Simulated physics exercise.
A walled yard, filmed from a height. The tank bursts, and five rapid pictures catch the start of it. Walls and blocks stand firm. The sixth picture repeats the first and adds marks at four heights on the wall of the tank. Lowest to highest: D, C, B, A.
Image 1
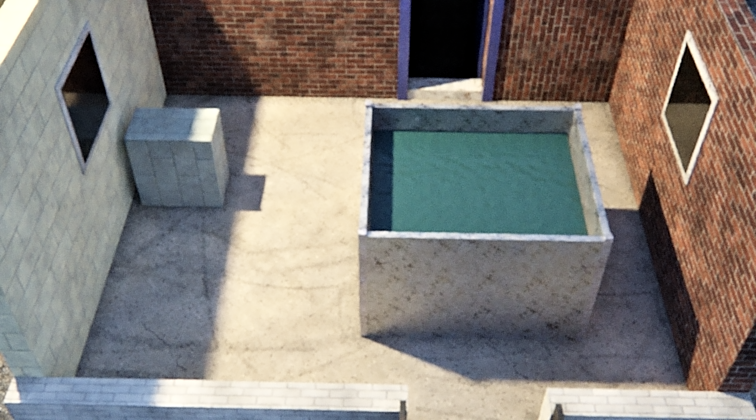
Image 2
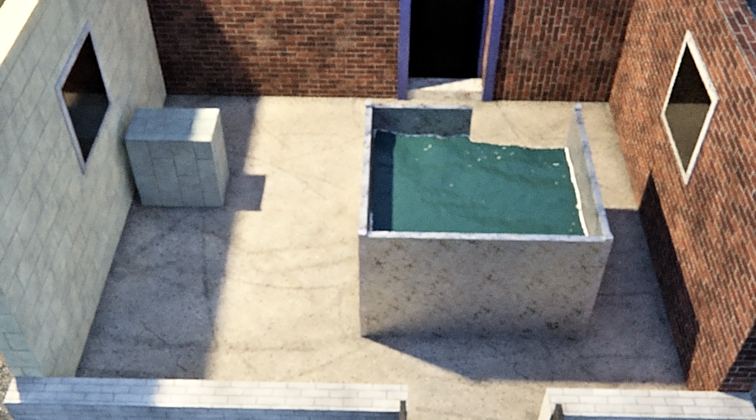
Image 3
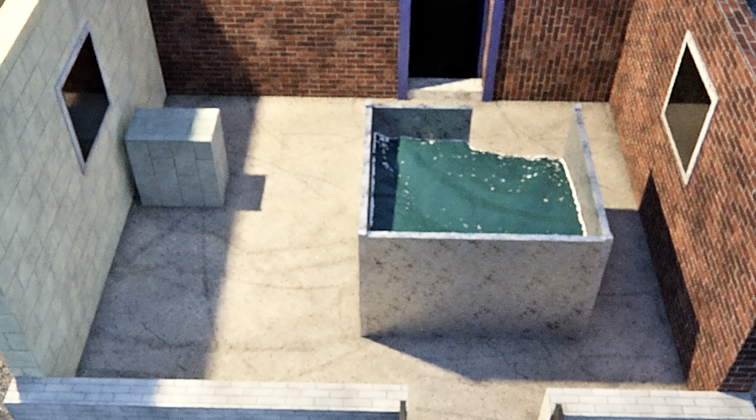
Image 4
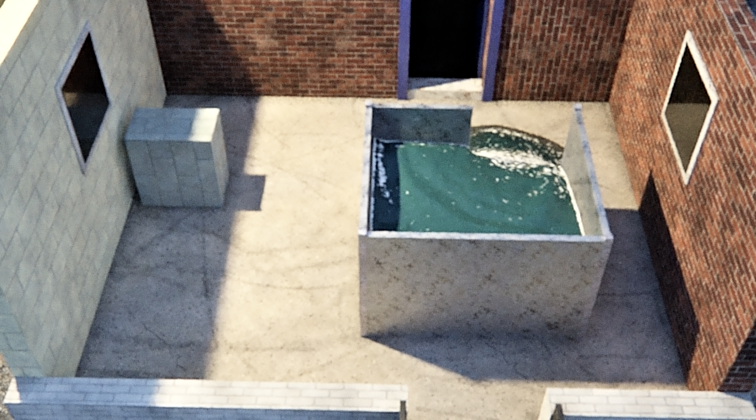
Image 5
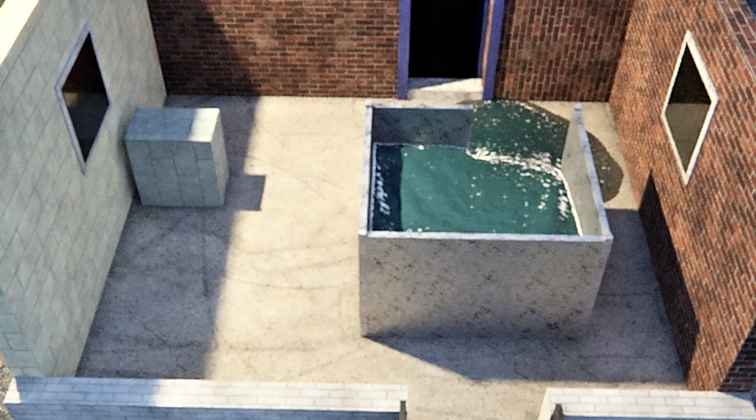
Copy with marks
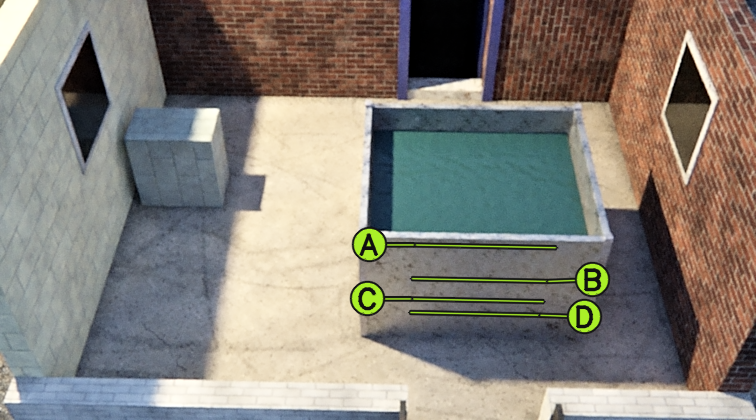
A square, pale stone tank of still green water stands right of centre in a walled yard, seen from a fixed, high viewpoint. Brick walls rise behind and to the right, with a blue-framed doorway at the back, and a grey block sits by the pale left wall. Part of the tank's back wall disappears, the water churns with white flecks, and a dark green sheet spreads out behind its right side.
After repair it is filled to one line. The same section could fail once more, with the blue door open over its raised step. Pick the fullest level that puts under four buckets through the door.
Take D.
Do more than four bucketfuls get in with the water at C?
Yes.
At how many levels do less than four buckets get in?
One.
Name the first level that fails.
Level C.
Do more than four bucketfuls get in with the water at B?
Yes, that goes wrong.
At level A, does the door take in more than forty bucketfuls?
Yes, it does.
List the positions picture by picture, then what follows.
The first frame shows water in the tank at rest, its middle at (476, 190); foot of the blue doorway at (444, 100); open gate at (478, 383).
In the second frame, water covers 2 % of the ground, its front hidden from here.
In the third frame, water covers 4 % of the ground, its front hidden from here.
In the fourth frame, water covers 9 % of the ground, its front hidden from here.
In the fifth frame, water covers 17 % of the ground, its front hidden from here.
On the marked copy, A at (484, 246); B at (480, 280); C at (477, 300); D at (475, 313); from the bottom up D, C, B, A.
With A, dozens of bucketfuls pour in.
With B, dozens of bucketfuls pour in.
With C, about 9 bucketfuls get in.
With D, a bucket or two gets in.
